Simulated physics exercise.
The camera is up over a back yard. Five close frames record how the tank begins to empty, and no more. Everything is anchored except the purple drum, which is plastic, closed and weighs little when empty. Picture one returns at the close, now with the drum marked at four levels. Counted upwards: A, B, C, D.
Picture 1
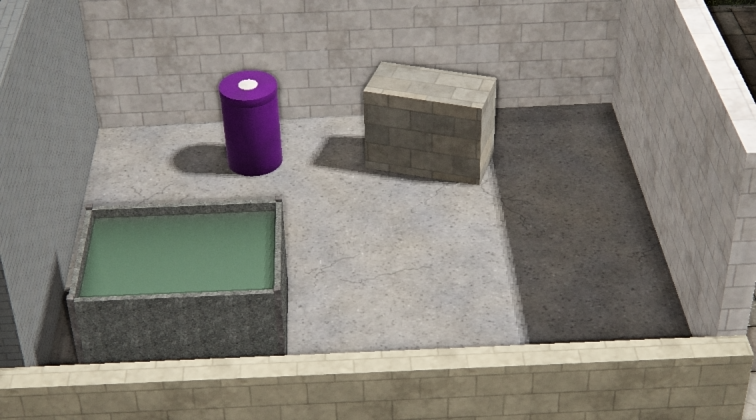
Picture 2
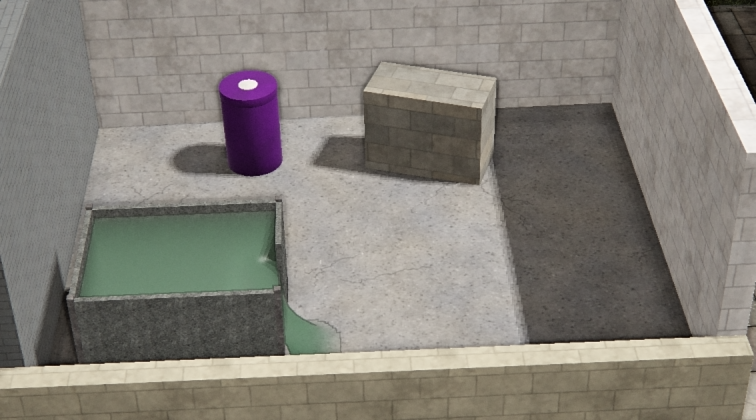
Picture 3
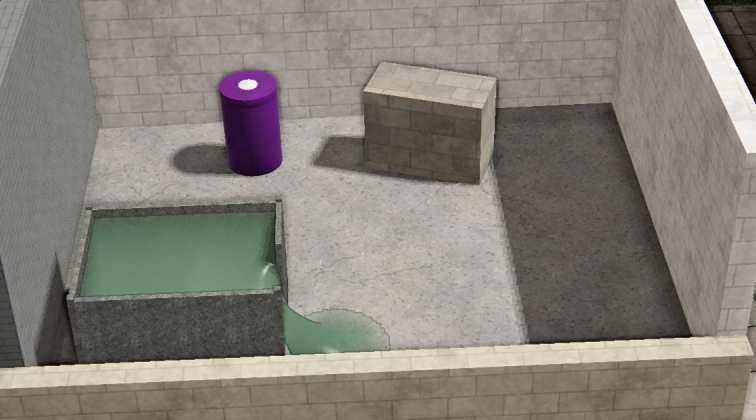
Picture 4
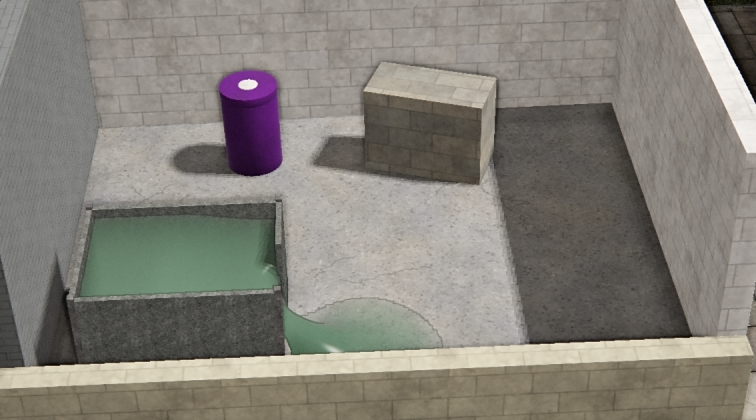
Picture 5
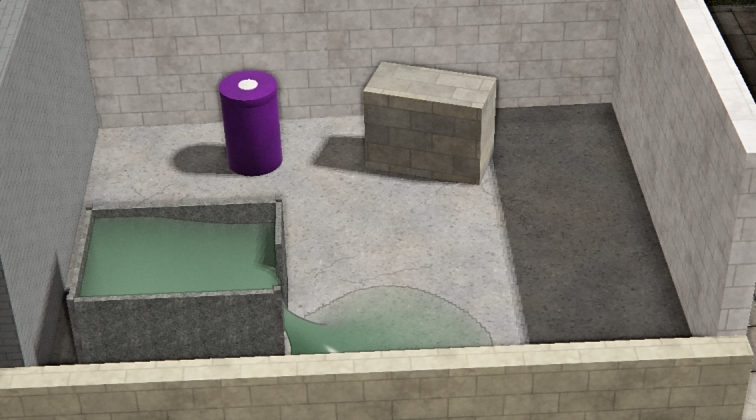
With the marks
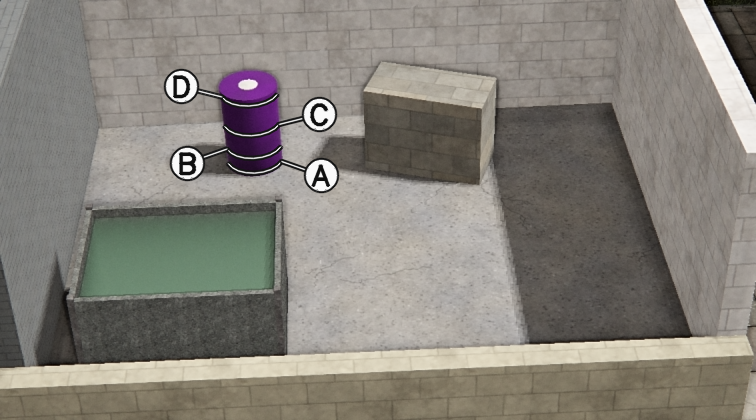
At first, a stone tank full of green liquid sits in a walled yard with a purple drum and a block behind it. Then liquid pours from the tank's right side onto the pale ground, and the puddle spreads rightward along the front wall while the tank's level lowers.
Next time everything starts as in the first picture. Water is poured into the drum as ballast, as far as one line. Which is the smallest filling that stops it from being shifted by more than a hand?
Choose B.
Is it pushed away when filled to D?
No, not at all.
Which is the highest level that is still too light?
Level A.
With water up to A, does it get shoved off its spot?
Yes, it does.
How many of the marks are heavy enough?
Three of the four.
On the marked copy, A at (254, 173); B at (253, 158); C at (251, 135); D at (248, 105); from the bottom up A, B, C, D.
With A, it is pushed about twice its own width away.
With B, it does not move.
With C, it does not move.
With D, it does not move.
